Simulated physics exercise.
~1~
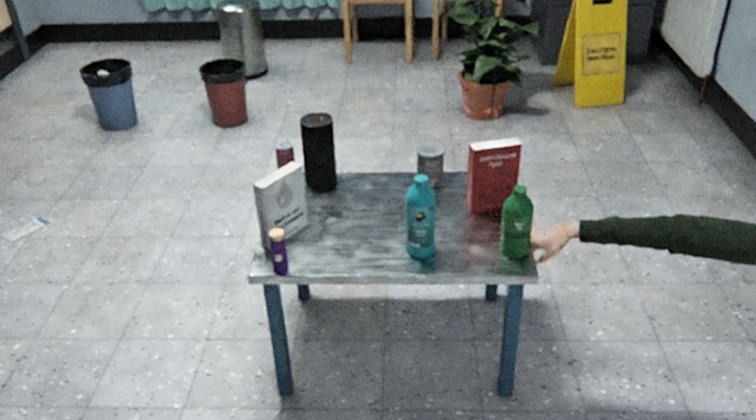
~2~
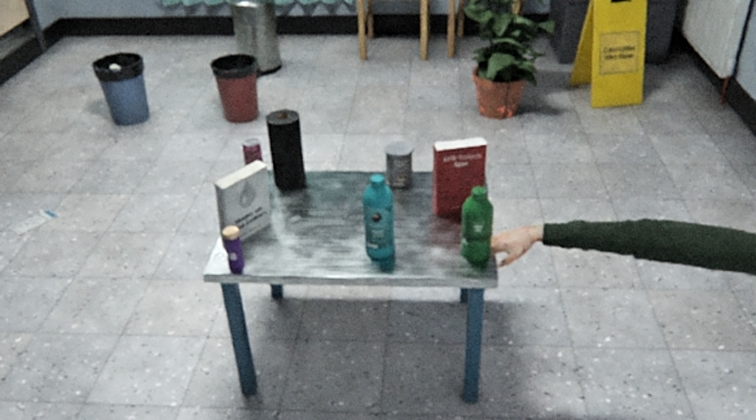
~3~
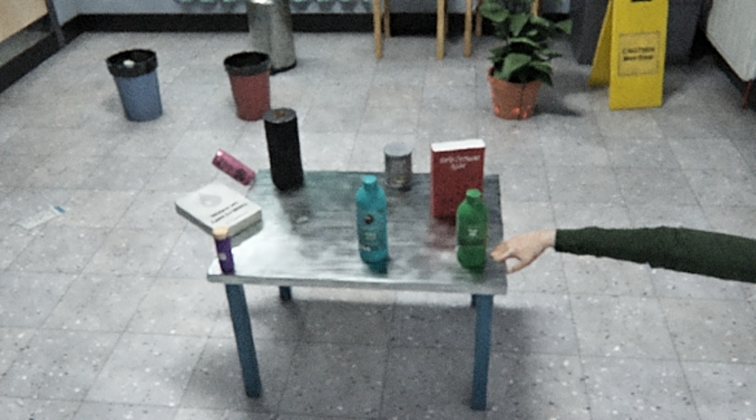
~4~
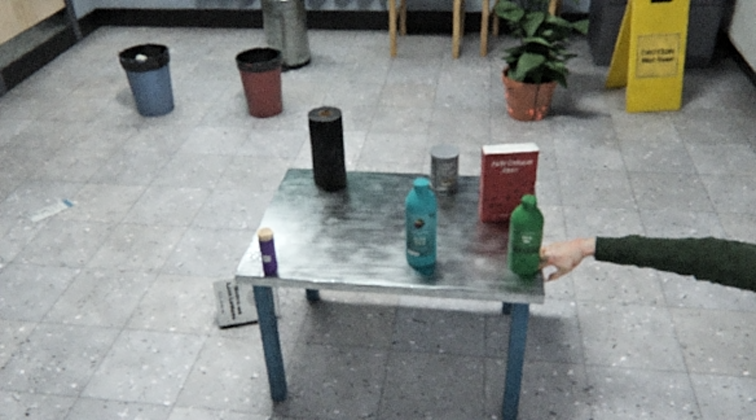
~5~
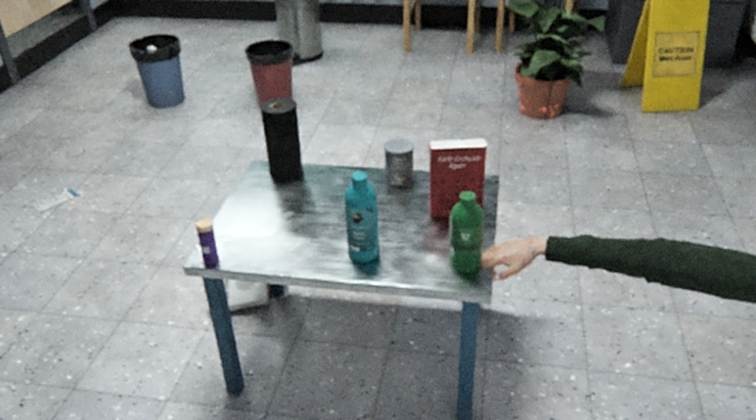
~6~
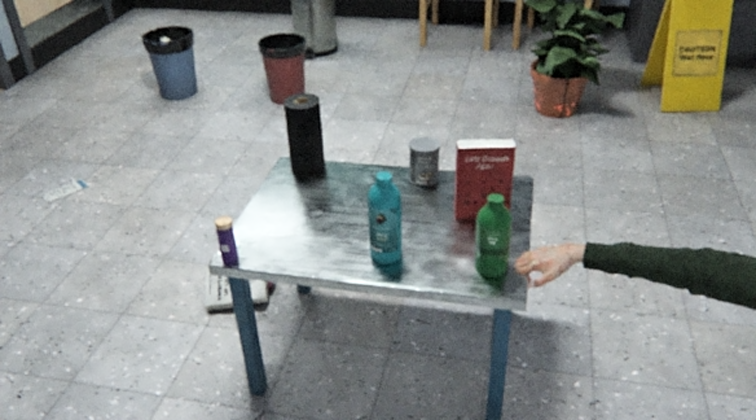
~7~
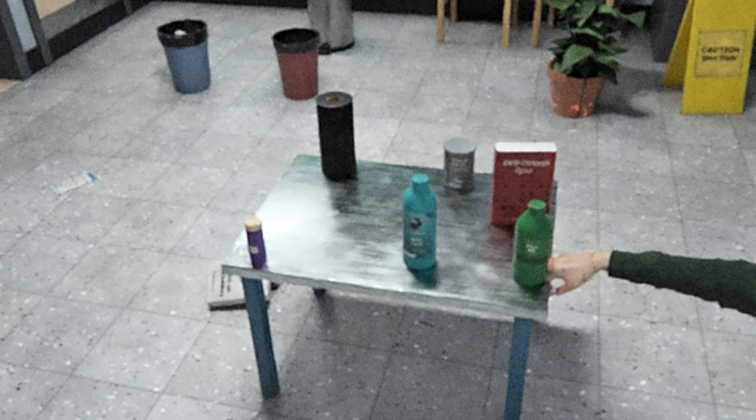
A hand shakes the side table, and the pink can and white book topple off.
